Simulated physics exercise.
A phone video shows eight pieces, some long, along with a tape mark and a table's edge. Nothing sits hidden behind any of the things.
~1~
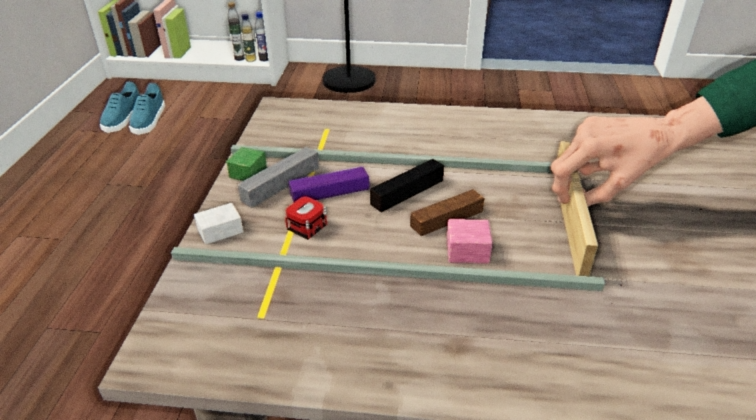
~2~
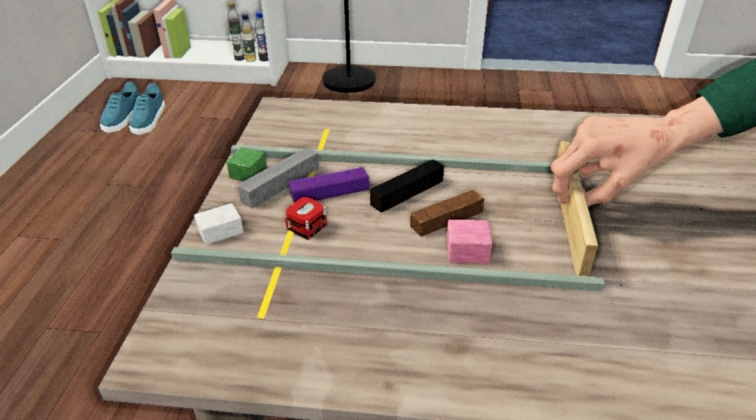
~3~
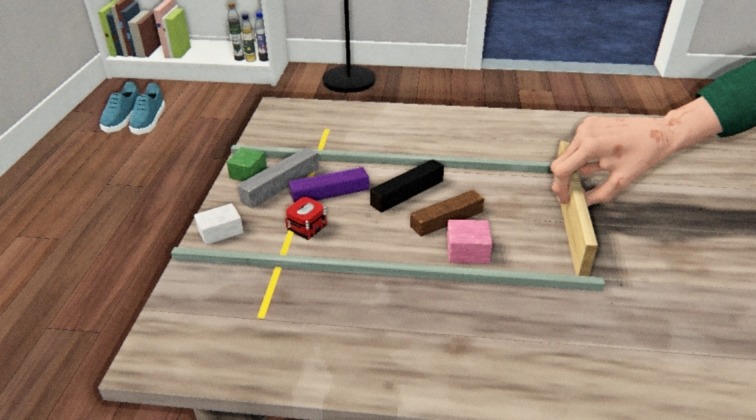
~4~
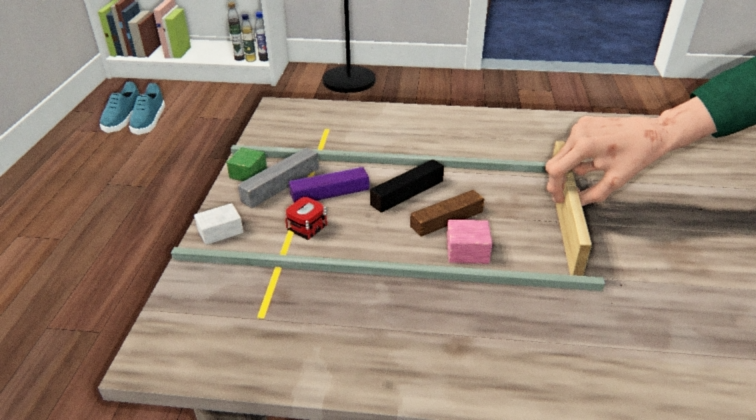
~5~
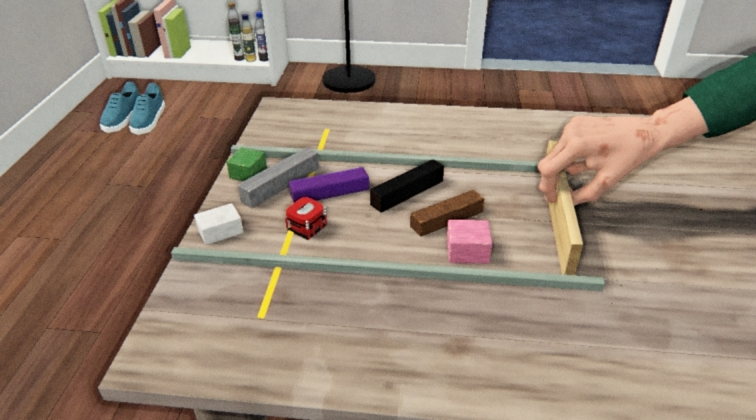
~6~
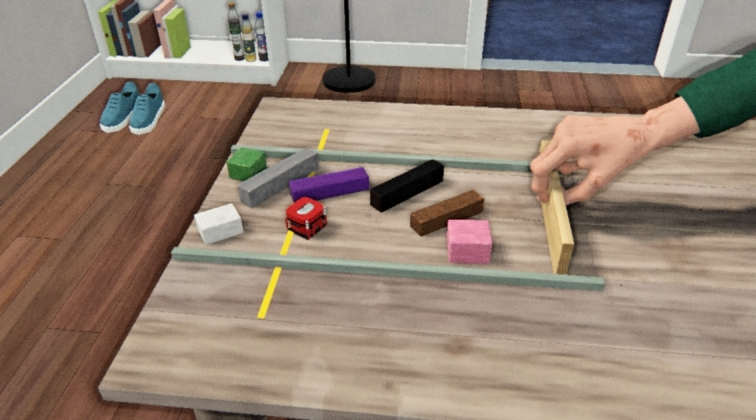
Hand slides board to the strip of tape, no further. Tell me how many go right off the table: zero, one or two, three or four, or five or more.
Zero go right off.
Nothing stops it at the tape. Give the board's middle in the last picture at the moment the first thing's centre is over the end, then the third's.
The first puts it near (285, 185), the next near (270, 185).
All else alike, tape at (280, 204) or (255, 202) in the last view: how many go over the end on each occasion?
Counts per try: 1; 4.
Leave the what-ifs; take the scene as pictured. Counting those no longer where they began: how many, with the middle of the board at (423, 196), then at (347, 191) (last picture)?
The first number is 3, the next one 5.
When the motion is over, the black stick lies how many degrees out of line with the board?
The angle is some 30°.
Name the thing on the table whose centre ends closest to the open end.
The green block.
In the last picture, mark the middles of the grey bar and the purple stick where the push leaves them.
I'd put one close to (245, 172) and the other close to (270, 172).
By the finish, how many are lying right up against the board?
The count in contact is 3.
Early on, none off yet; green block at rest near (247, 165); white block at rest near (219, 224); grey bar at rest near (280, 176).
Finally, the number that fall off is zero.
